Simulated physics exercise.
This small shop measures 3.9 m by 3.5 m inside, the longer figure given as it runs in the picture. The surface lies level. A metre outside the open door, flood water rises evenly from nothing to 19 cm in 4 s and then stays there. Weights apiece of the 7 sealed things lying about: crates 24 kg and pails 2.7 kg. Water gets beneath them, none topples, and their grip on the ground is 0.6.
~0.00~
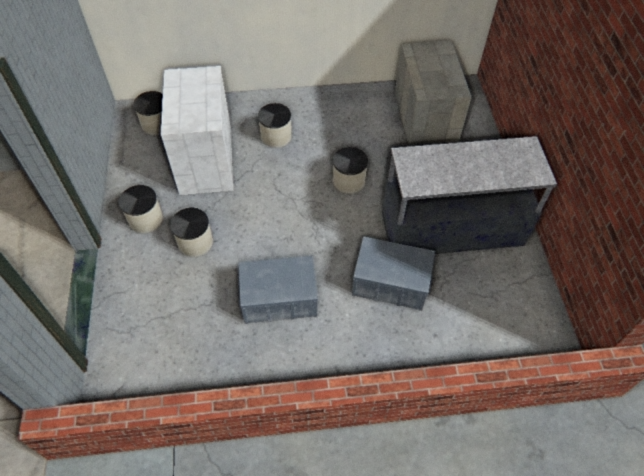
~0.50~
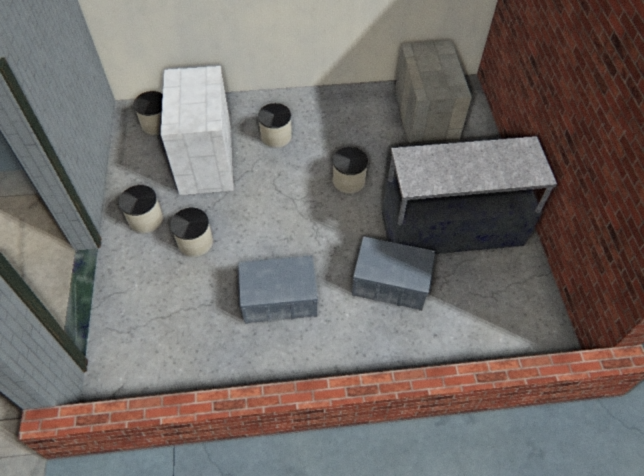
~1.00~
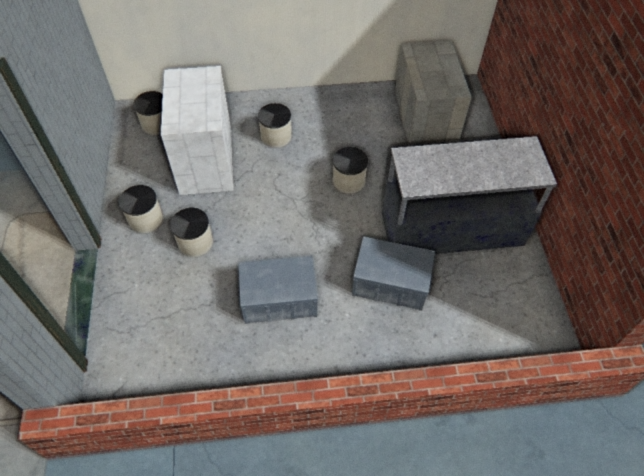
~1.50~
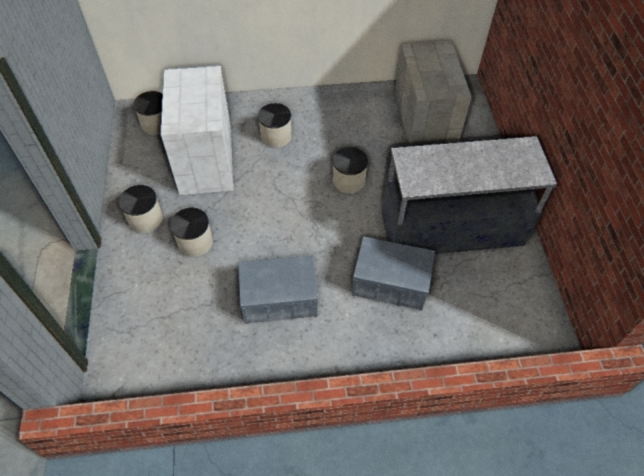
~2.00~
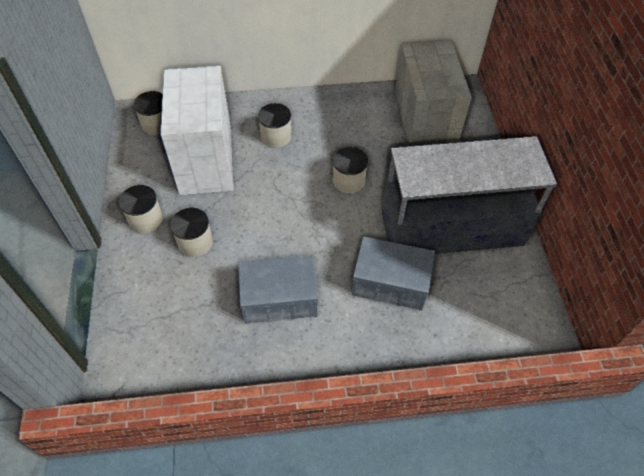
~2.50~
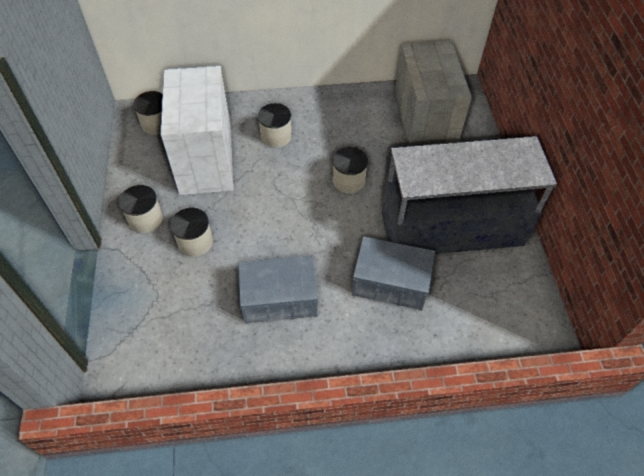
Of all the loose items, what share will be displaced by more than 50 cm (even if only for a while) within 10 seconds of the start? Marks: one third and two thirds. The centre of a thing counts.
It is less than a third.
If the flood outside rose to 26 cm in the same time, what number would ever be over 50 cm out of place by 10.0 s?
In that case 5 of them.
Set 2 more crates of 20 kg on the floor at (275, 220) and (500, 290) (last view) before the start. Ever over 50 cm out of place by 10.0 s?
In that order: Past it, less.
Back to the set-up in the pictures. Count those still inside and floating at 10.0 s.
At that moment 4.
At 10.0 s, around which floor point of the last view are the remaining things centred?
At about (253, 173).
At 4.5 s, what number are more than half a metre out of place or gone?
By then 1.
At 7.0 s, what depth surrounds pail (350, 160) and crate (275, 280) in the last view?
About 8 and 5 cm.
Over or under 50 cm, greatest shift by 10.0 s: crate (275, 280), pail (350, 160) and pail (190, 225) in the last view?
In turn: Under, over, past it.
After 3.5 s 0 of 7 are over 50 cm from their spots; 0 afloat.
After 4.5 s 1 of 7 are over 50 cm from their spots; 0 afloat.
After 7.0 s 2 of 7 are over 50 cm from their spots; 2 afloat.
After 10.0 s 2 of 7 are over 50 cm from their spots, and 2 have been at some point; 4 afloat.
